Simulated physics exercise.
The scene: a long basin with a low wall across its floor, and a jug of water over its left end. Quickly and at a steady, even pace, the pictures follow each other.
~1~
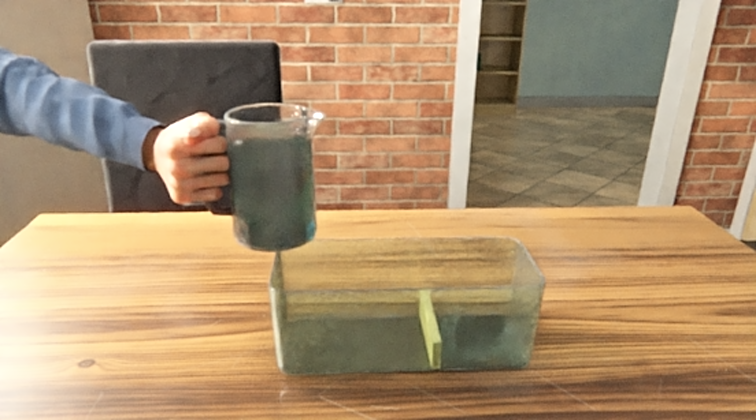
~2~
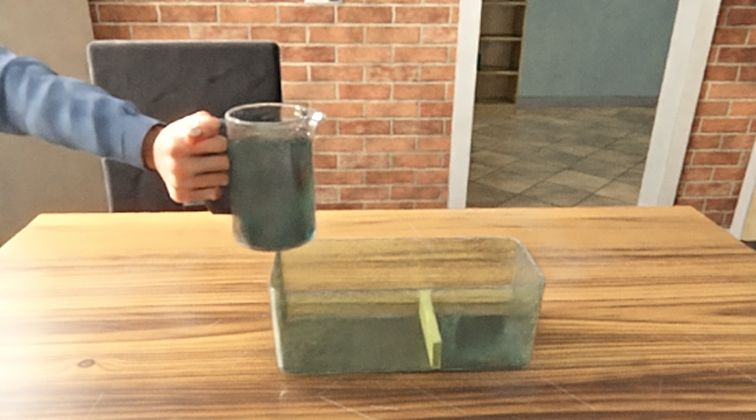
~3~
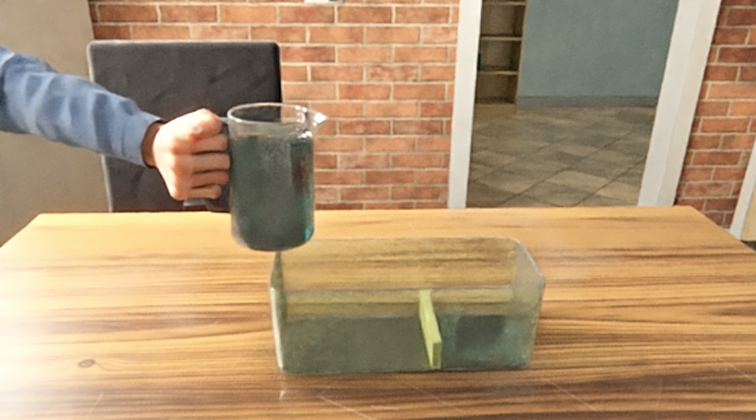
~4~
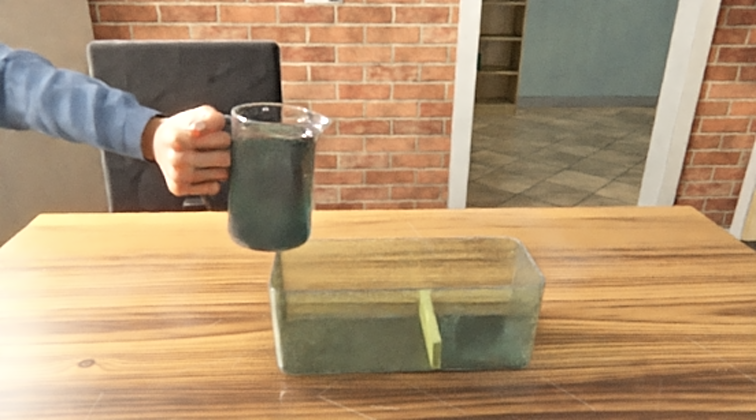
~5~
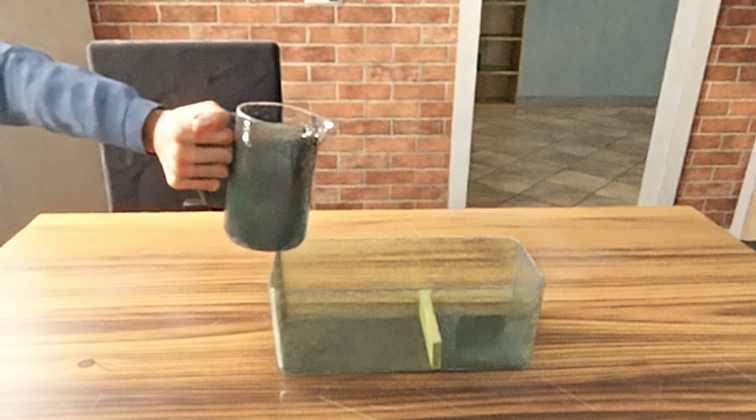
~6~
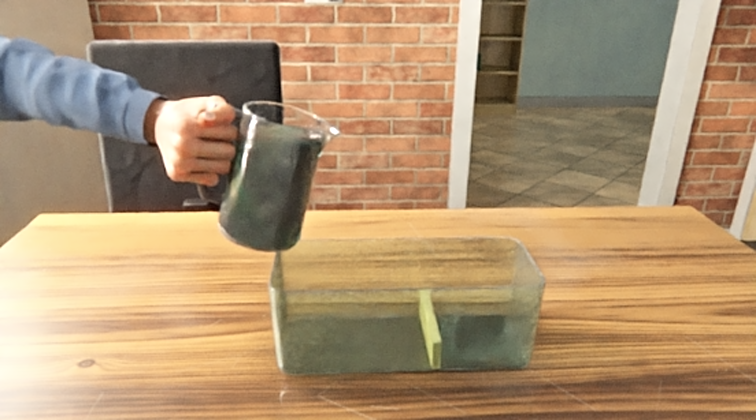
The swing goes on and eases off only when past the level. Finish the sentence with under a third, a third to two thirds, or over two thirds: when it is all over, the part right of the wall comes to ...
When it is all over, the part right of the wall comes to under a third.
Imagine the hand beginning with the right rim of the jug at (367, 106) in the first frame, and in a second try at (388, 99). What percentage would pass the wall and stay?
About 60 % the first time, about 75 % the second.
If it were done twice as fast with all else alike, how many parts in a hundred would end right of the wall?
It comes to 5 per cent or so.
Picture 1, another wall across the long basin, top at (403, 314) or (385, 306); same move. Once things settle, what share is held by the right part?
In turn some 35 and 70 in a hundred.
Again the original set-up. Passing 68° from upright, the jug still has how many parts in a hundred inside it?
Still holding around 85 %, give or take.
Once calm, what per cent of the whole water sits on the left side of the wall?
Roughly 90 per cent.
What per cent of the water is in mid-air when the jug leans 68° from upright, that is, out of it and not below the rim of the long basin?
10 in a hundred.
A moment on, the jug is tipped part way and 87 per cent is still to pour, 4 is left of the wall and 0 right of it.
Next, the jug is tipped right over and 42 per cent is still to pour, 42 is left of the wall and 0 right of it.
Then the jug is tipped right over and 6 per cent is still to pour, 87 is left of the wall and 3 right of it.
Later the jug is tipped right over and 0 per cent is still to pour, 92 is left of the wall and 7 right of it.
Finally, 92 per cent lies left of the wall, 6 right of it and 1 outside.
